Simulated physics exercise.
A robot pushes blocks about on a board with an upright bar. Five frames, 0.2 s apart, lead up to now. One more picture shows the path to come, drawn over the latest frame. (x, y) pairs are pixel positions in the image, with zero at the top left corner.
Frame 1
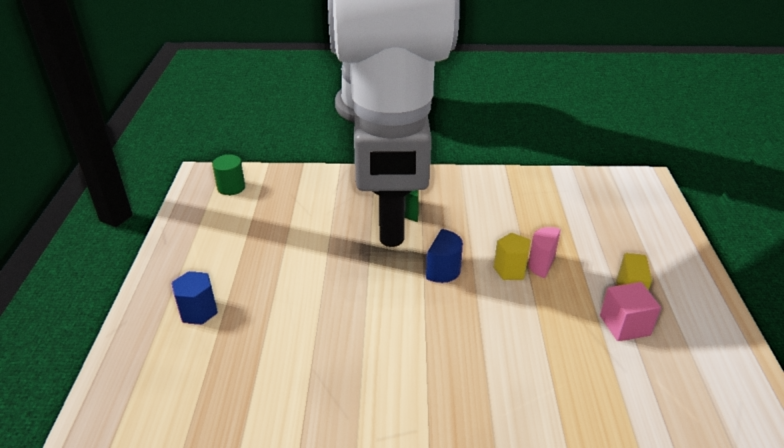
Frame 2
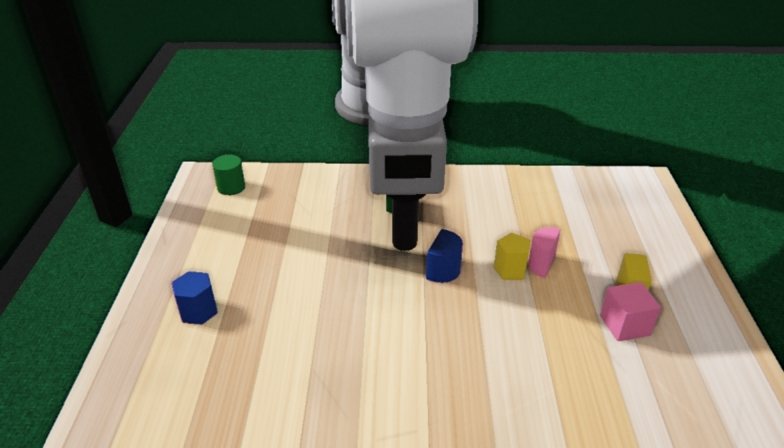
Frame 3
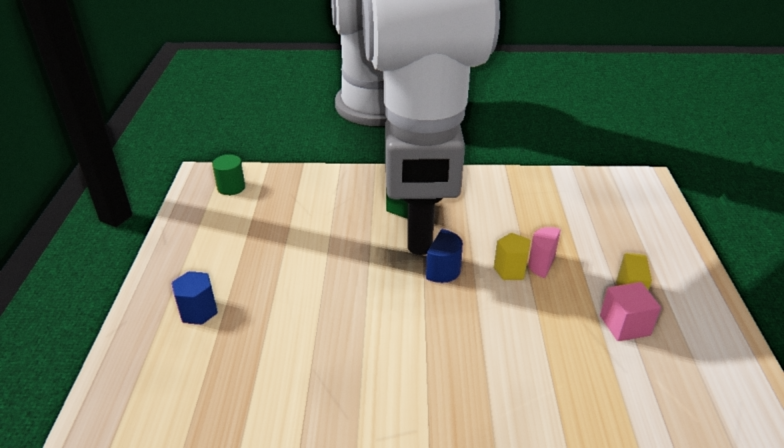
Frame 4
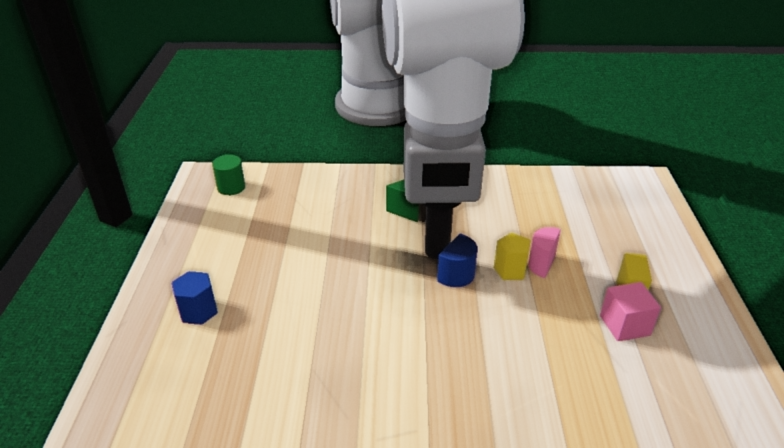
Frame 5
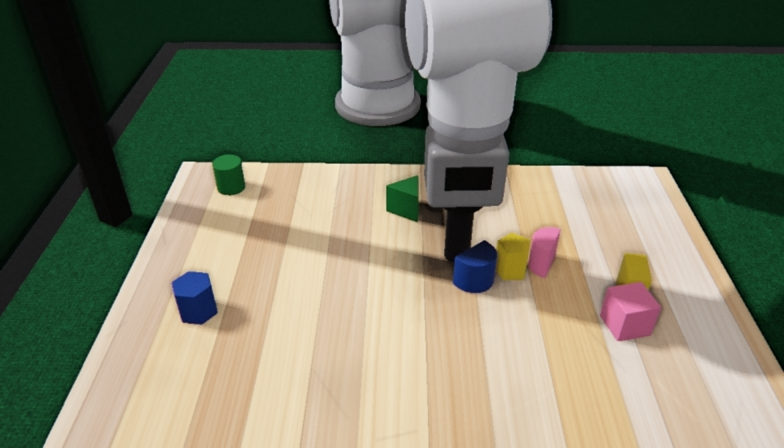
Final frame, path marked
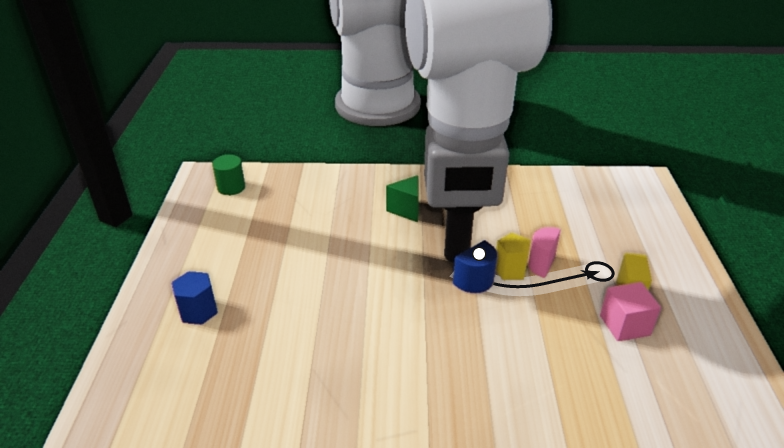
A pale striped wooden board lies on a green floor, seen from above and in front by a still camera. A grey and white robot arm holds a black bar upright over it, with a green block behind, a green cylinder and blue block at left, and blue, yellow and pink blocks towards the right. The bar slides rightward, meets the middle blue block and pushes it a short way right, towards the viewer, beside a yellow block.
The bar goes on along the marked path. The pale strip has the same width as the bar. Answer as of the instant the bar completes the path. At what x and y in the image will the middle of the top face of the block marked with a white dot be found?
It will likely be found at (527, 278).
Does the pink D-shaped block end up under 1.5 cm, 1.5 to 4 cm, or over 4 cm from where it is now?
Middling, 1.5 to 4 cm.
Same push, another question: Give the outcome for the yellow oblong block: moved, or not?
It is still on its spot.
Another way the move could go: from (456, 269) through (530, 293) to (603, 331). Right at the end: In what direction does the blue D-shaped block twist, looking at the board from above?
Direction: Clockwise.
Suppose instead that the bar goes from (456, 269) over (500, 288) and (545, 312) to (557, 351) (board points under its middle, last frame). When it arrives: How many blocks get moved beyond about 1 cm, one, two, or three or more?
One.
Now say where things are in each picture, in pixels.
Tip of the bar (392, 240), middles of tops, blue D-shaped block (446, 243), yellow pentagon (515, 243), pink D-shaped block (547, 237), yellow oblong block (638, 266), in the first picture.
Bar (405, 243), nothing pushed, in the second picture.
Bar (420, 247), nothing pushed, in the third picture.
Bar (437, 251), blue D-shaped block (461, 248), in the fourth picture.
Bar (457, 255), blue D-shaped block (479, 254), yellow pentagon (515, 243), pink D-shaped block (547, 237), yellow oblong block (638, 266), in the fifth picture.
The line goes from (456, 269) via (504, 286) and (554, 282), ending at (600, 271); the dot is on the blue D-shaped block.
The first path, step by step. One third of the way, bar (506, 272); blue D-shaped block (522, 276), turned 25° clockwise; yellow pentagon (521, 243), turned 30° anticlockwise.
Two thirds of the way, bar (558, 267); blue D-shaped block (527, 278), turned 40° clockwise; yellow pentagon (531, 239), turned 75° anticlockwise; pink D-shaped block (557, 229).
At the end, bar (604, 258); blue D-shaped block (527, 278), turned 40° clockwise; yellow pentagon (531, 239), turned 75° anticlockwise; pink D-shaped block (557, 229); yellow oblong block unmoved.
